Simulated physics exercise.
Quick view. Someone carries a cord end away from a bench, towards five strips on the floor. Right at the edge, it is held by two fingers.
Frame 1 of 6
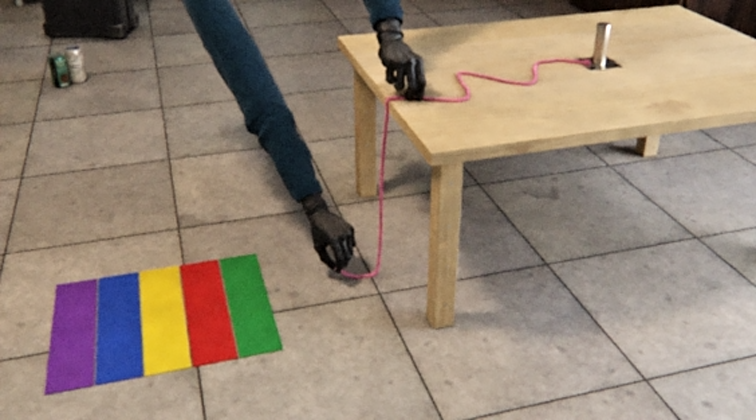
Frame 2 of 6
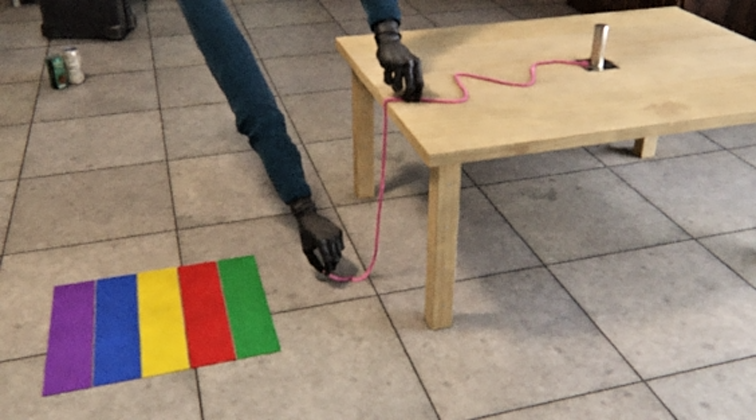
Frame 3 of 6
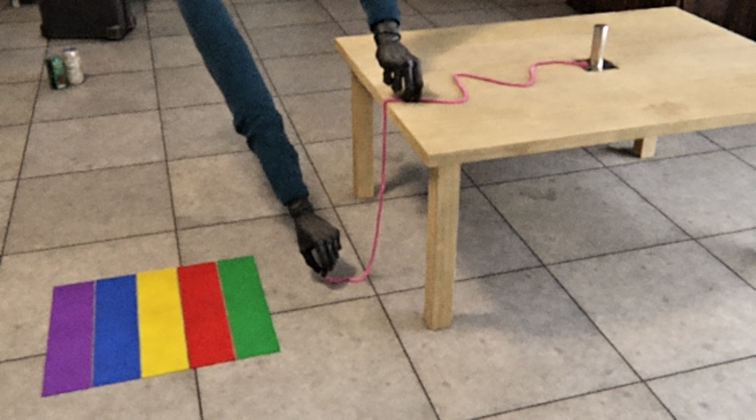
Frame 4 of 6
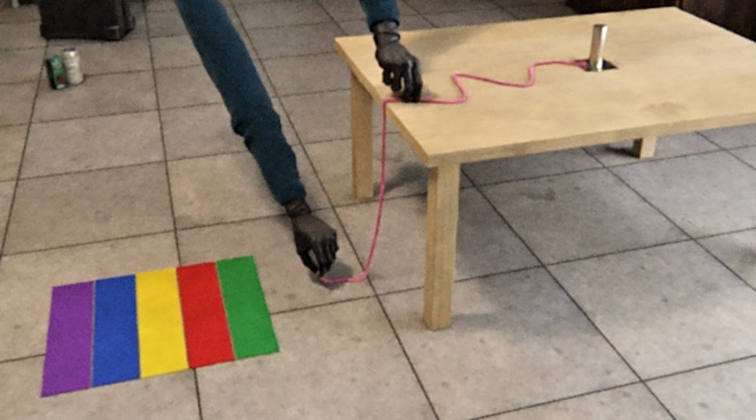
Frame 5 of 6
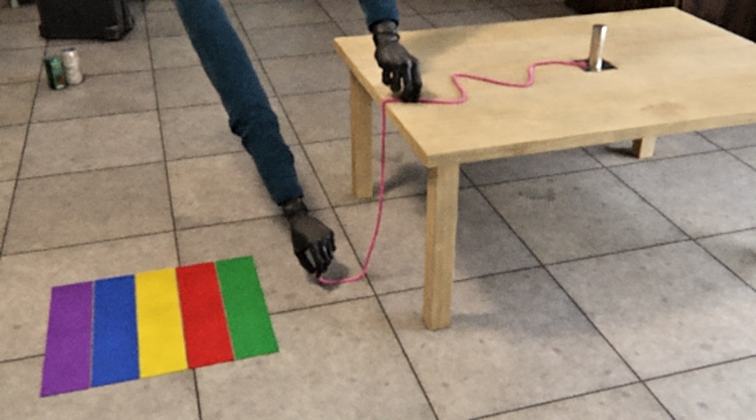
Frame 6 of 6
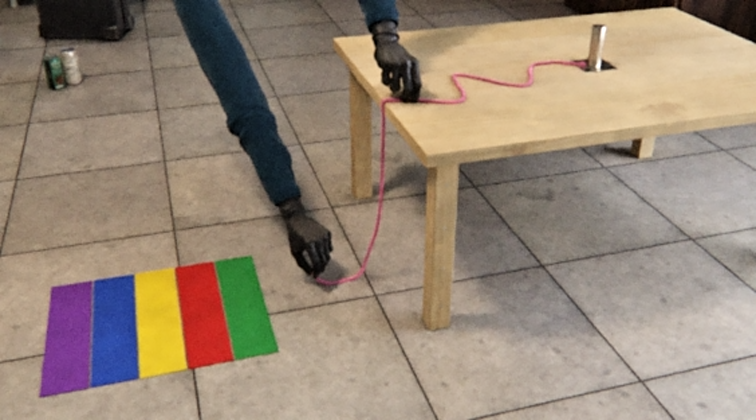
Gloved hands holding a pink cord at a wooden table's edge, the lower one drawing its end slightly left near coloured floor strips.
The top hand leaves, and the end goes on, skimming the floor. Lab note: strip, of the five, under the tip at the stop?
Purple.
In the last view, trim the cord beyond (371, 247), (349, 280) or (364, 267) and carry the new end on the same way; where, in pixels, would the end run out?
Roughly (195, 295), (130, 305), (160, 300).
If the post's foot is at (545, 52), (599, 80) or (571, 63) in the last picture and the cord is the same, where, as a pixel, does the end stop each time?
The first try gives (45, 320), the second (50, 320) and the third (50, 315).
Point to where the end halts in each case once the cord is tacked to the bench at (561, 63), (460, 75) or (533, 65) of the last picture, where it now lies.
In order of the tries: About (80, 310), then (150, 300), then (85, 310).
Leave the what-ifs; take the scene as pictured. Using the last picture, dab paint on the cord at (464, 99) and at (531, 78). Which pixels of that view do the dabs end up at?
(356, 119) and (503, 78), approximately.
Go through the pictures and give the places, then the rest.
The first picture shows end (336, 268); green (257, 334); red (212, 342); yellow (166, 350); blue (119, 359); purple (71, 368).
The second picture shows end (324, 271); cord through (546, 63) (514, 85) (462, 86) (410, 99) (383, 173) (376, 250).
The third picture shows end (321, 272).
The fourth picture shows end (318, 272); cord through (545, 63) (513, 85) (460, 87) (409, 100) (383, 173) (372, 250).
The fifth picture shows end (316, 273).
The sixth picture shows end (313, 273); cord through (543, 63) (512, 85) (459, 87) (407, 100) (382, 173) (370, 250).
A little later, end near (145, 302); over yellow.
Next, end near (98, 309); over blue.
When it is tight, end near (69, 314); over purple. It halts on the purple strip.
